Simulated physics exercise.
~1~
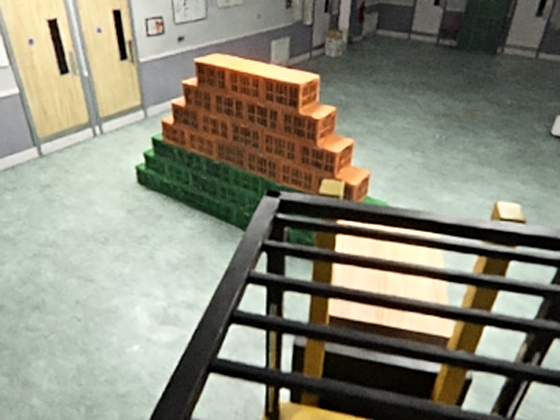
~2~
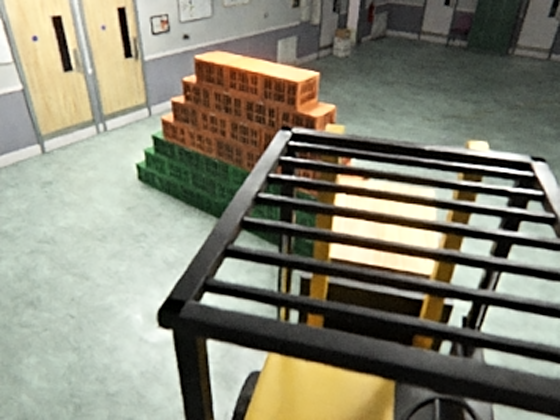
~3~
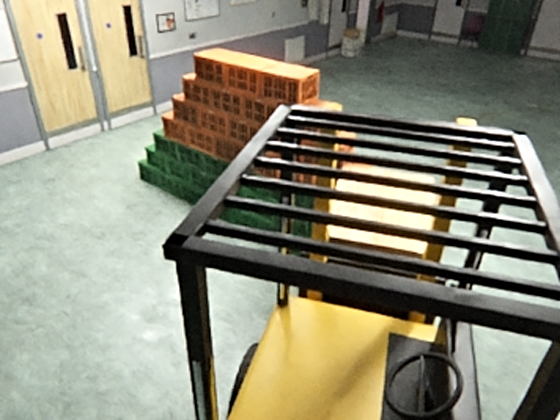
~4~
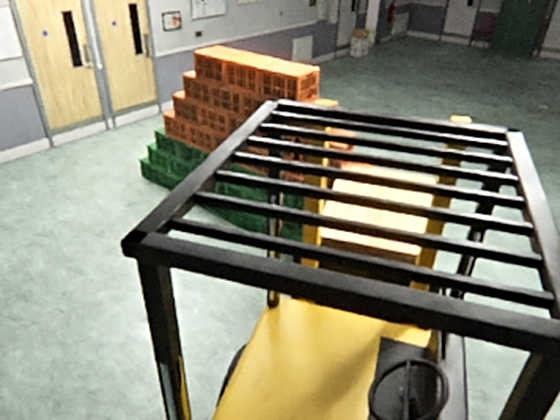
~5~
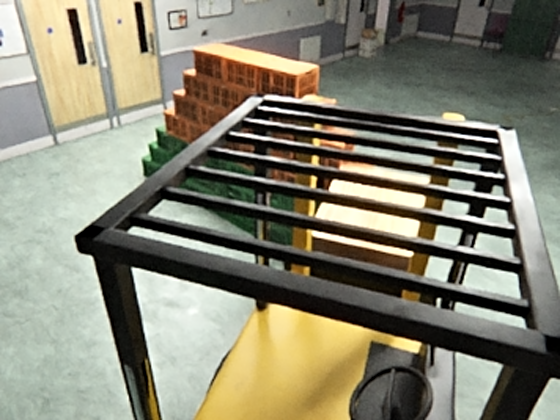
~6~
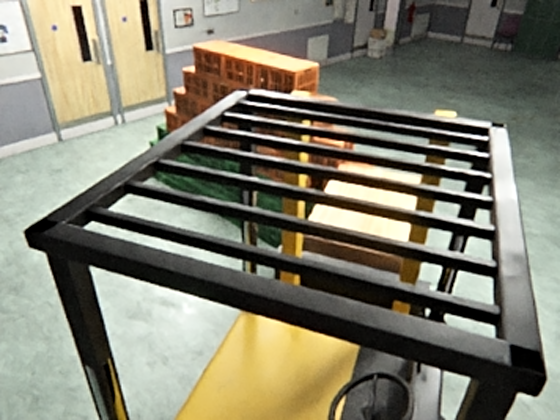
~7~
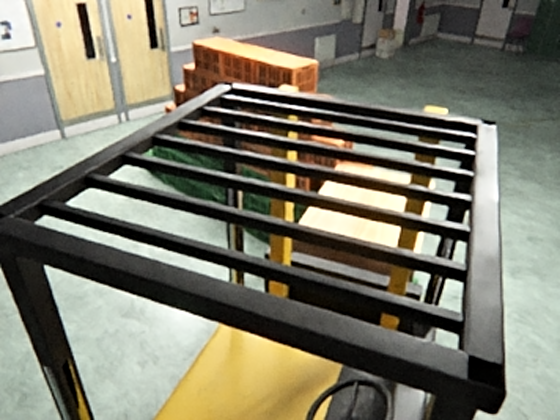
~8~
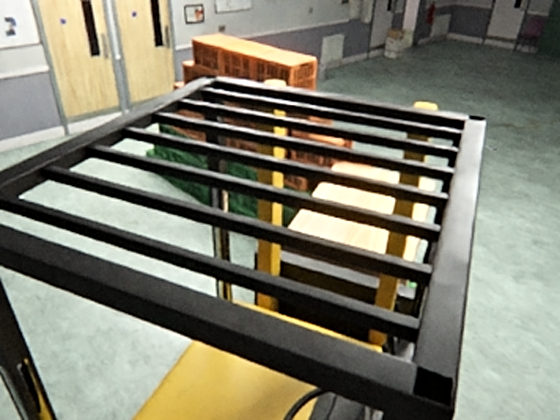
We see a stepped wall of green and orange crates in a hall as a yellow lift truck with a black overhead guard moves up towards it, then stops close against it while the view drifts sideways, and the crates stay stacked, none fallen.
